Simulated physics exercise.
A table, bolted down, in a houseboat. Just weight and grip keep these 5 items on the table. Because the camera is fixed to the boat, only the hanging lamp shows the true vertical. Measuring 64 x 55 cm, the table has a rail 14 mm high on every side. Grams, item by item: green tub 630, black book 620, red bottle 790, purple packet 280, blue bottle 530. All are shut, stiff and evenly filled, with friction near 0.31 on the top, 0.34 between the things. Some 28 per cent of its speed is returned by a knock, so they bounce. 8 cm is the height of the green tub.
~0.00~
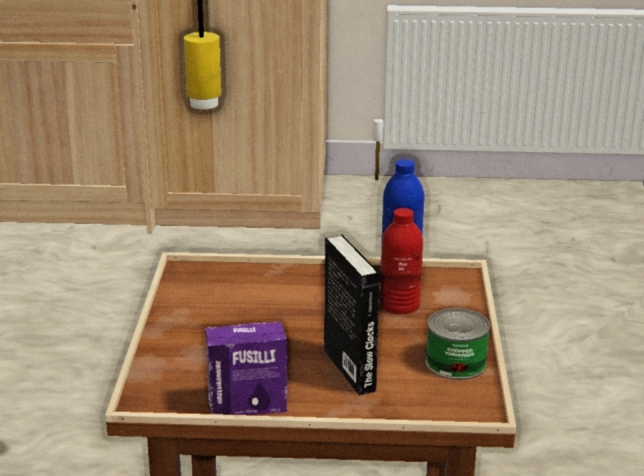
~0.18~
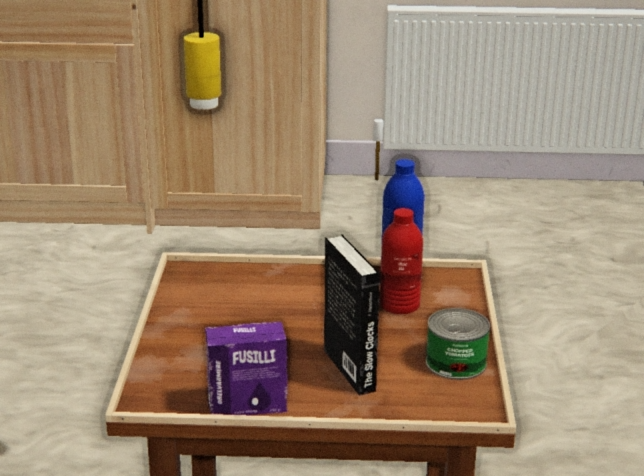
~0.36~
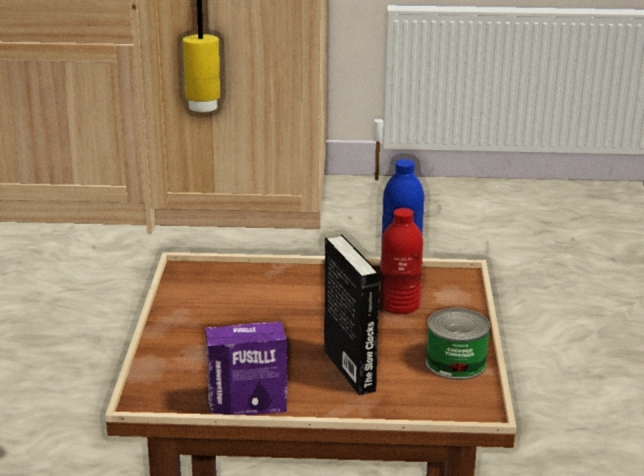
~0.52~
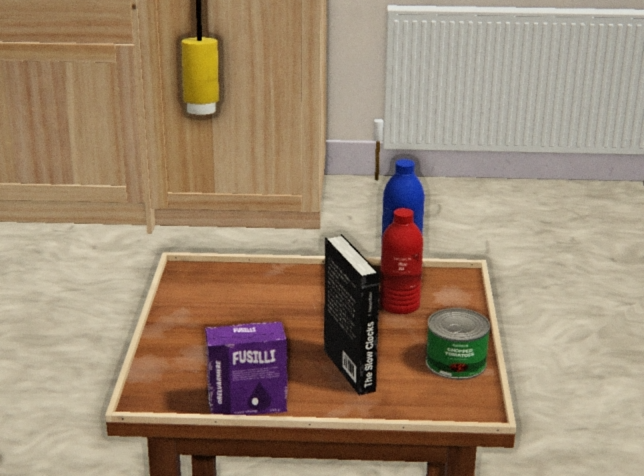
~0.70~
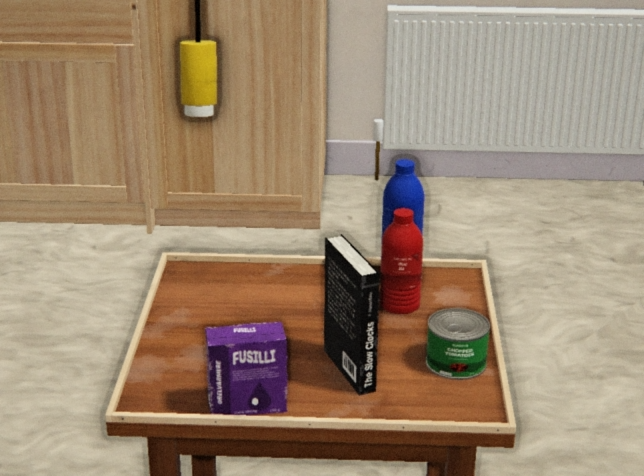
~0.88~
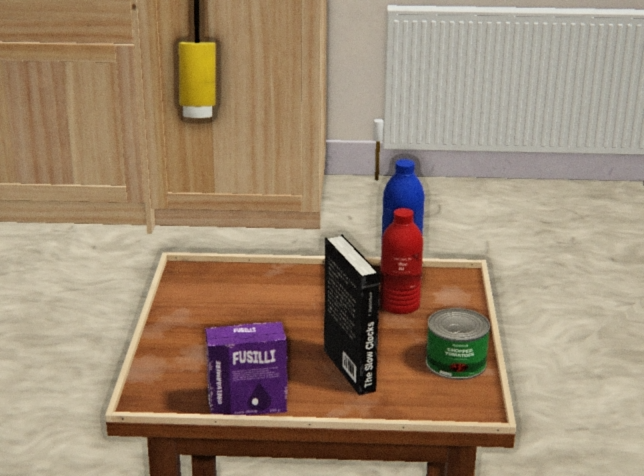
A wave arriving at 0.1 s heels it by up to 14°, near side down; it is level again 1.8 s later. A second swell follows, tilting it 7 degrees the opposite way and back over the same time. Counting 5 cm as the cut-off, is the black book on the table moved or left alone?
It is left alone.
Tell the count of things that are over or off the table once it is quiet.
0.
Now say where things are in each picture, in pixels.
In the first picture, boat level; black book (351, 314); green tub (457, 343).
In the second picture, boat level; purple packet (247, 370).
In the third picture, floor tilted 3°, near side down; green tub (457, 343); red bottle (402, 259).
In the fourth picture, floor tilted 6°, near side down; purple packet (247, 370).
In the fifth picture, floor tilted 10°, near side down; green tub (457, 343); red bottle (402, 259).
In the sixth picture, floor tilted 13°, near side down; black book (351, 314); purple packet (247, 370).
After 1.58 s, floor tilted 4°, near side down.
After 2.48 s, floor tilted 5°, far side down.
After 3.48 s, floor tilted 1°, far side down.
In the end (4.2 s), all 5 under 5 cm from the start. At the end, from the last picture's camera, black book near (351, 314).
